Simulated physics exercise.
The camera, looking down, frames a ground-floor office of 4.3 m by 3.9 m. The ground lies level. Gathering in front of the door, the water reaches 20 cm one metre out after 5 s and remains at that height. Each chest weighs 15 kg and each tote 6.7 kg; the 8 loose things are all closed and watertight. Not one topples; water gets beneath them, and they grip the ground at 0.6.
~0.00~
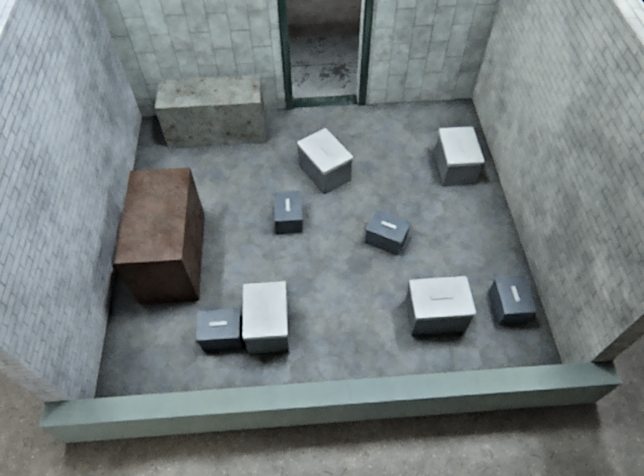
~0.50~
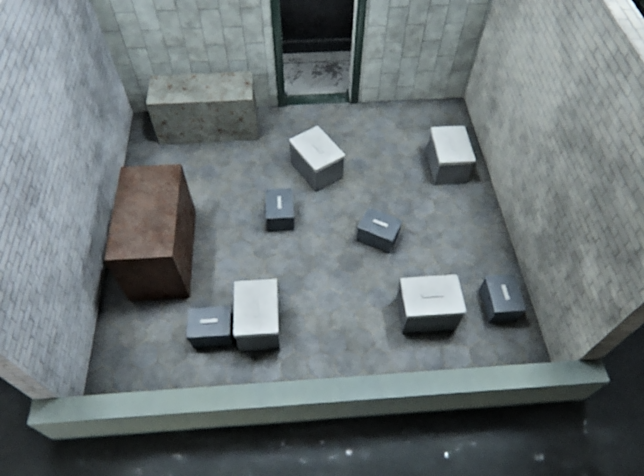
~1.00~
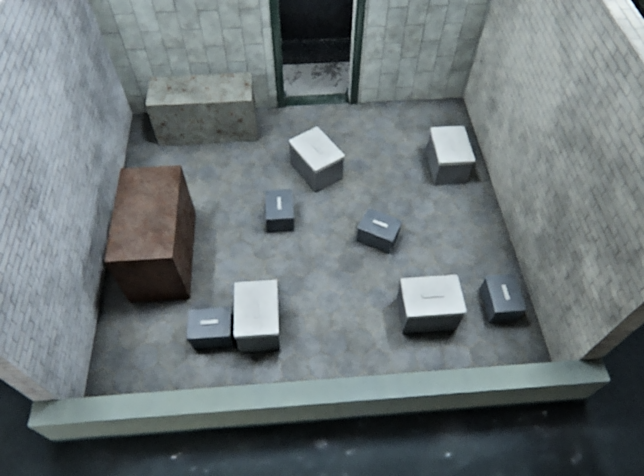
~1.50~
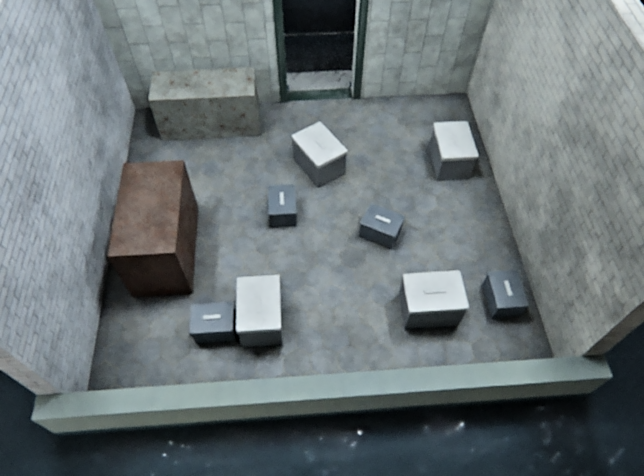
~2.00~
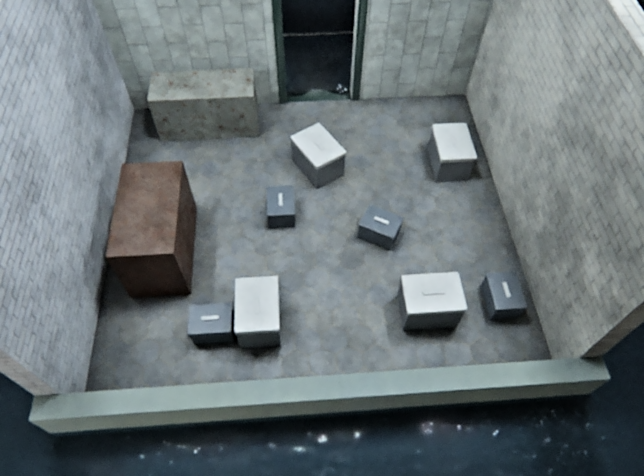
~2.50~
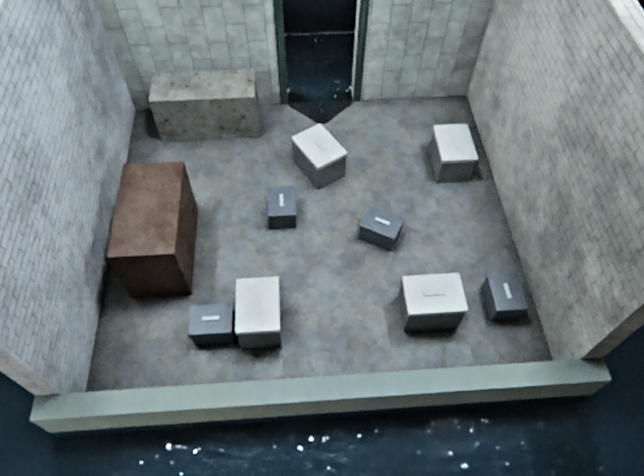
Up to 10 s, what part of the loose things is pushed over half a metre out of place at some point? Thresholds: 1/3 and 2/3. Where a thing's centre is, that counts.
One third through two thirds.
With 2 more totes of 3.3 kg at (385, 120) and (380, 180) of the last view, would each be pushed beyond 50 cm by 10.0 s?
In turn: Within the mark, beyond the mark.
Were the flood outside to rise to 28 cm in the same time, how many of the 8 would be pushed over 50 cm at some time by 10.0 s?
It would come to 6 of them.
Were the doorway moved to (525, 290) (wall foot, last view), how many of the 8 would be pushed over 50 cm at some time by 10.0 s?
The answer then is 4.
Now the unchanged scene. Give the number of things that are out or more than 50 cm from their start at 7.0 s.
I count 1 of them.
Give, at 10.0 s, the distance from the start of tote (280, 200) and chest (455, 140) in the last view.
Net displacement, in order: 100 cm; 0 cm.
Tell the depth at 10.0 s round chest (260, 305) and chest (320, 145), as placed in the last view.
About 7 and 5 cm.
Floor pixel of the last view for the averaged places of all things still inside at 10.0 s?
The centre is close to (346, 293).
After 3.5 s 0 of 8 are over 50 cm from their spots; 0 afloat.
After 4.5 s 0 of 8 are over 50 cm from their spots; 0 afloat.
After 7.0 s 1 of 8 are over 50 cm from their spots; 0 afloat.
After 10.0 s 4 of 8 are over 50 cm from their spots, and 4 have been at some point; 4 afloat.
